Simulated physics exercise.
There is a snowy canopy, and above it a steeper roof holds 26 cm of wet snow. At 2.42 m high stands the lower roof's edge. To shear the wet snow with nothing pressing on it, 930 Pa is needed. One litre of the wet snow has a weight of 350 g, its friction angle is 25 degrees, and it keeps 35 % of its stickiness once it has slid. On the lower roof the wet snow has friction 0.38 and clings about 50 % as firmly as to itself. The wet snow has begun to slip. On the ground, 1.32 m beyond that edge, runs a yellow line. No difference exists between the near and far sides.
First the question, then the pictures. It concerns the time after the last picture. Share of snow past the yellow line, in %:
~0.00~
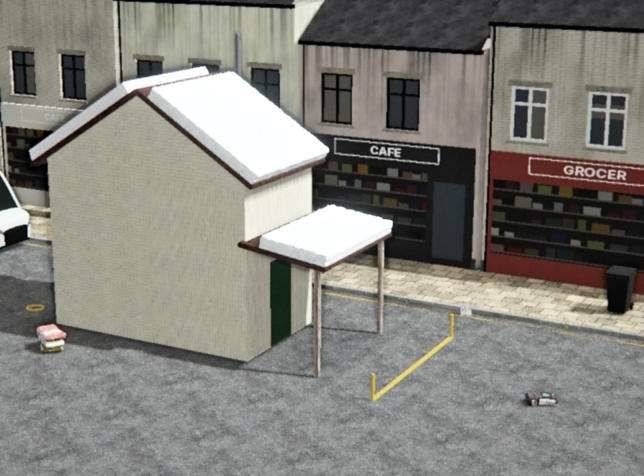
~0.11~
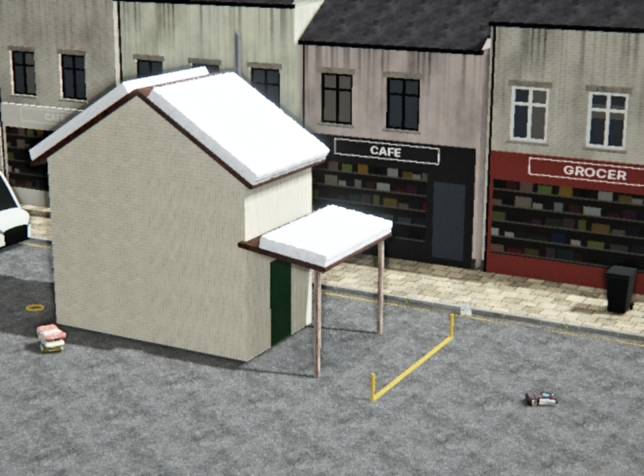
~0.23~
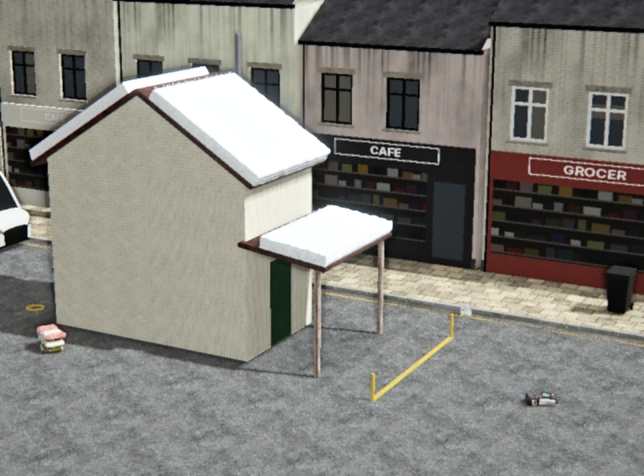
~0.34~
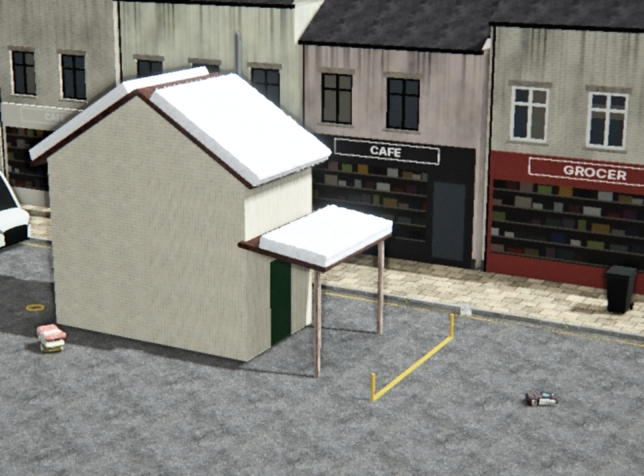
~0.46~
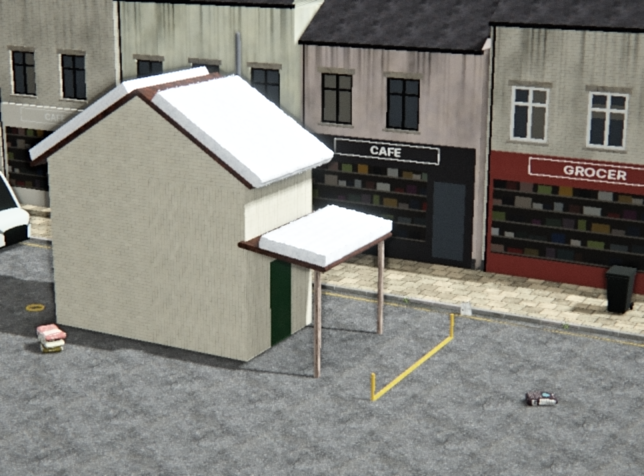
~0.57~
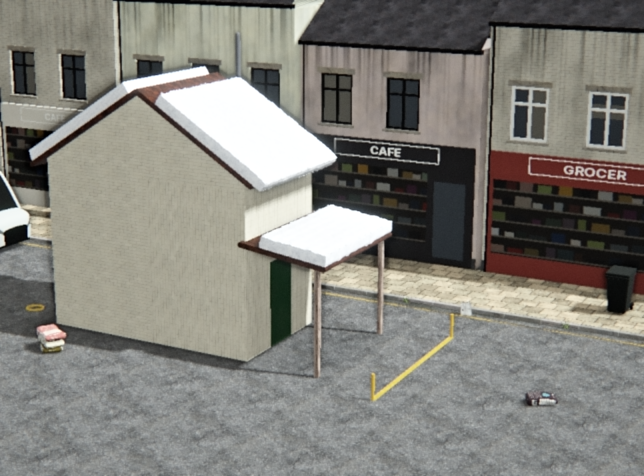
12 %.
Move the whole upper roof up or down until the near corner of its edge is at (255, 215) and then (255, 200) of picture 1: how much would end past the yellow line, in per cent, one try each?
Roughly 0 per cent first and 2 per cent second.
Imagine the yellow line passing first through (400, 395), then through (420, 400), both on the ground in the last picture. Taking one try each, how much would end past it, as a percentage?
About 5 %, then about 1 %.
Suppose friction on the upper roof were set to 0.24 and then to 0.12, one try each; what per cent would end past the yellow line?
Respectively 30 percent and 40 percent.
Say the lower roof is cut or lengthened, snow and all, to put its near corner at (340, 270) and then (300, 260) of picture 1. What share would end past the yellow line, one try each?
In turn about 5 %, 35 %.
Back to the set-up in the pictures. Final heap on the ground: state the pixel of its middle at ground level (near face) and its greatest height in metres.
It sits close to (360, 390), some 0.3 m high.
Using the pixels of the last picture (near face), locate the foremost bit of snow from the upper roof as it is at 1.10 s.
You'll find it close to (288, 239).
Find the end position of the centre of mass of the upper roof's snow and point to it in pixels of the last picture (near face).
Around (337, 321).
After 1.10 s, none is below the lower edge and 0 % is past the line.
After 1.74 s, none is below the lower edge and 0 % is past the line.
After 2.37 s, 5 % is below the lower edge and 0 % is past the line.
After 3.00 s, 41 % is below the lower edge and 8 % is past the line.
After 4.50 s, at the end, 44 % is below the lower edge and 12 % is past the line.
